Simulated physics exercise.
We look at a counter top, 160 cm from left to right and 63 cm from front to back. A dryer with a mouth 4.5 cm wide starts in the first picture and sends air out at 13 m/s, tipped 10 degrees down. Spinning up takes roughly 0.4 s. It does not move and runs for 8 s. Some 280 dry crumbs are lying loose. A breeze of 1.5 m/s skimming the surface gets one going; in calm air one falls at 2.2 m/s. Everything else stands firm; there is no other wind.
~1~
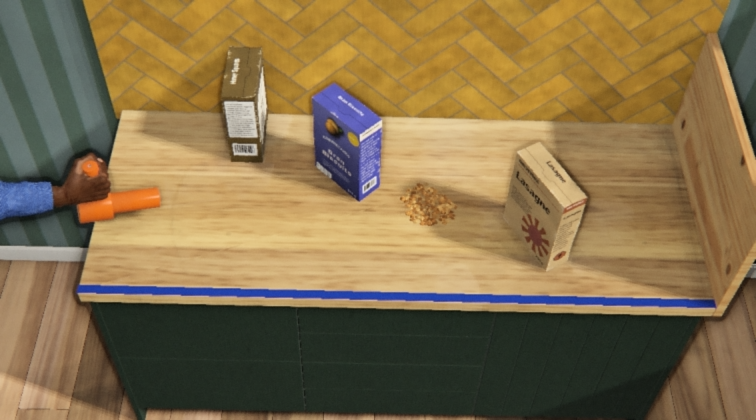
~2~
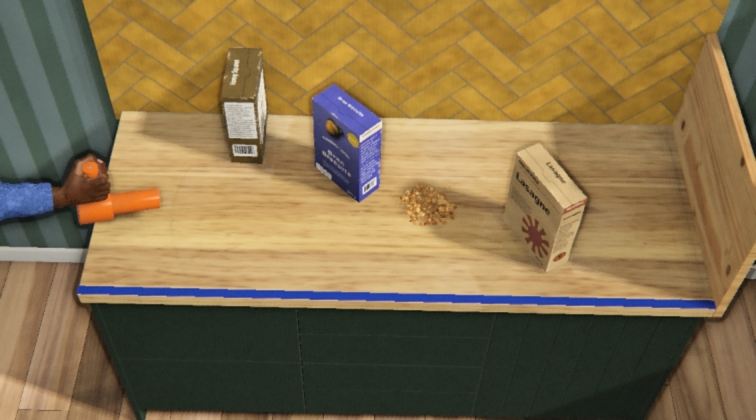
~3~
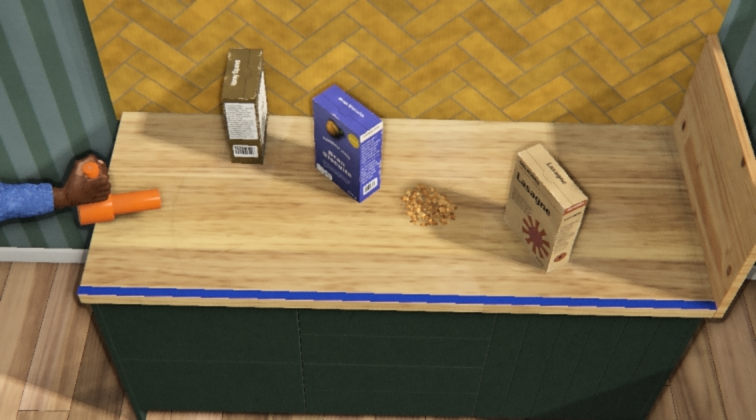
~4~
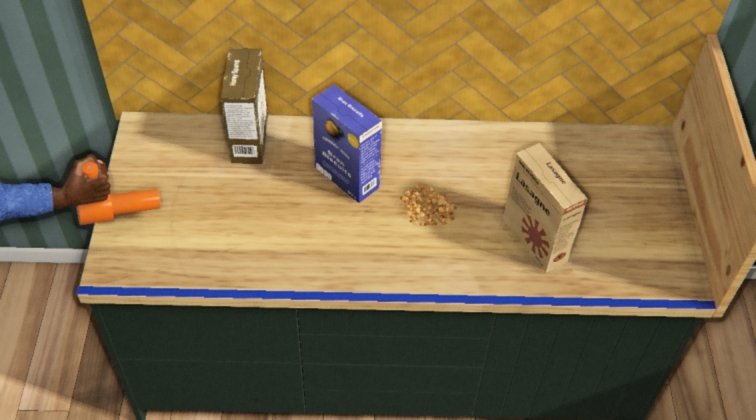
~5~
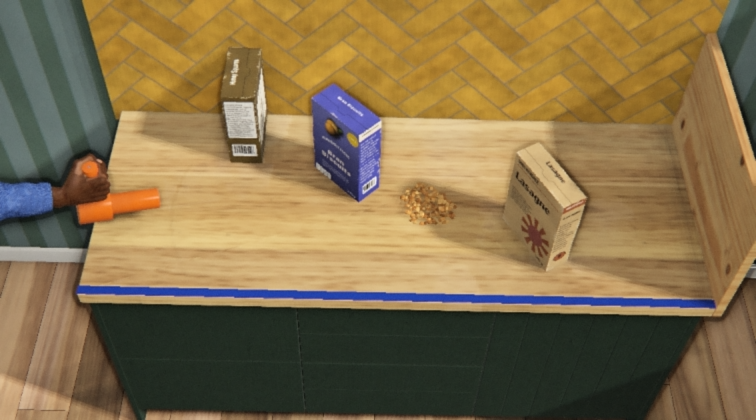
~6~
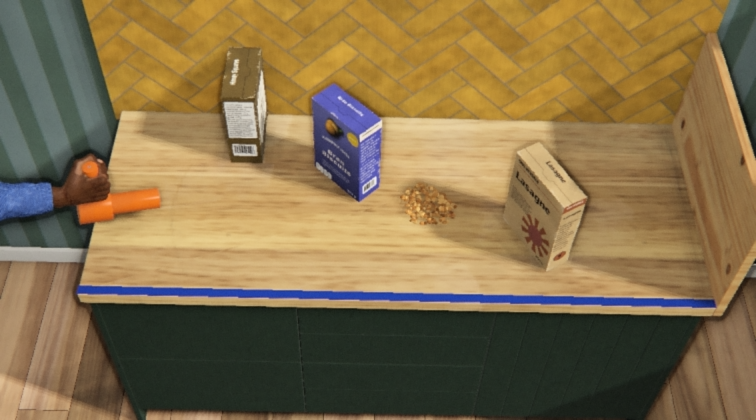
Nothing moved on the wooden counter: a hand at the left held an orange dryer pointed toward a small pile of dry crumbs, which lay still among three upright cartons.
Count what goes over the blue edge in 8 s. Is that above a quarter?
Answer: No.
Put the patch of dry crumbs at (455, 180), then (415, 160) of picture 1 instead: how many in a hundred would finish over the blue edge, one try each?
In that order: 0 %, 0 %.
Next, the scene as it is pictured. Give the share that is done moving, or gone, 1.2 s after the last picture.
Some 10 per cent.
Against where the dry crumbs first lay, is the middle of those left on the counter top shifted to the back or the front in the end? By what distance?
To the back, by about 5 cm.
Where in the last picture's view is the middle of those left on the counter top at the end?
Around (533, 198).
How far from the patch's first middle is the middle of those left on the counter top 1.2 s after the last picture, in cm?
Roughly 25 cm.
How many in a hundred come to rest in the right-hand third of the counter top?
About 90 %.
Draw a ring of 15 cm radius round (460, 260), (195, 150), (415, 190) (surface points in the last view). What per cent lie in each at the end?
In turn about 0 %, 0 %, 10 %.
Then, 1.2 s after the last picture the count stands so, 2 % are over the blue edge; the middle of those still in play is near (515, 206).
Then, 2.2 s after the last picture the count stands so, 2 % are over the blue edge; the middle of those still in play is near (515, 207).
Then, 4.0 s after the last picture the count stands so, 2 % are over the blue edge; the middle of those still in play is near (527, 181).
Then, 7.6 s after the last picture, at the end, 2 % are over the blue edge; the middle of those still in play is near (533, 198).
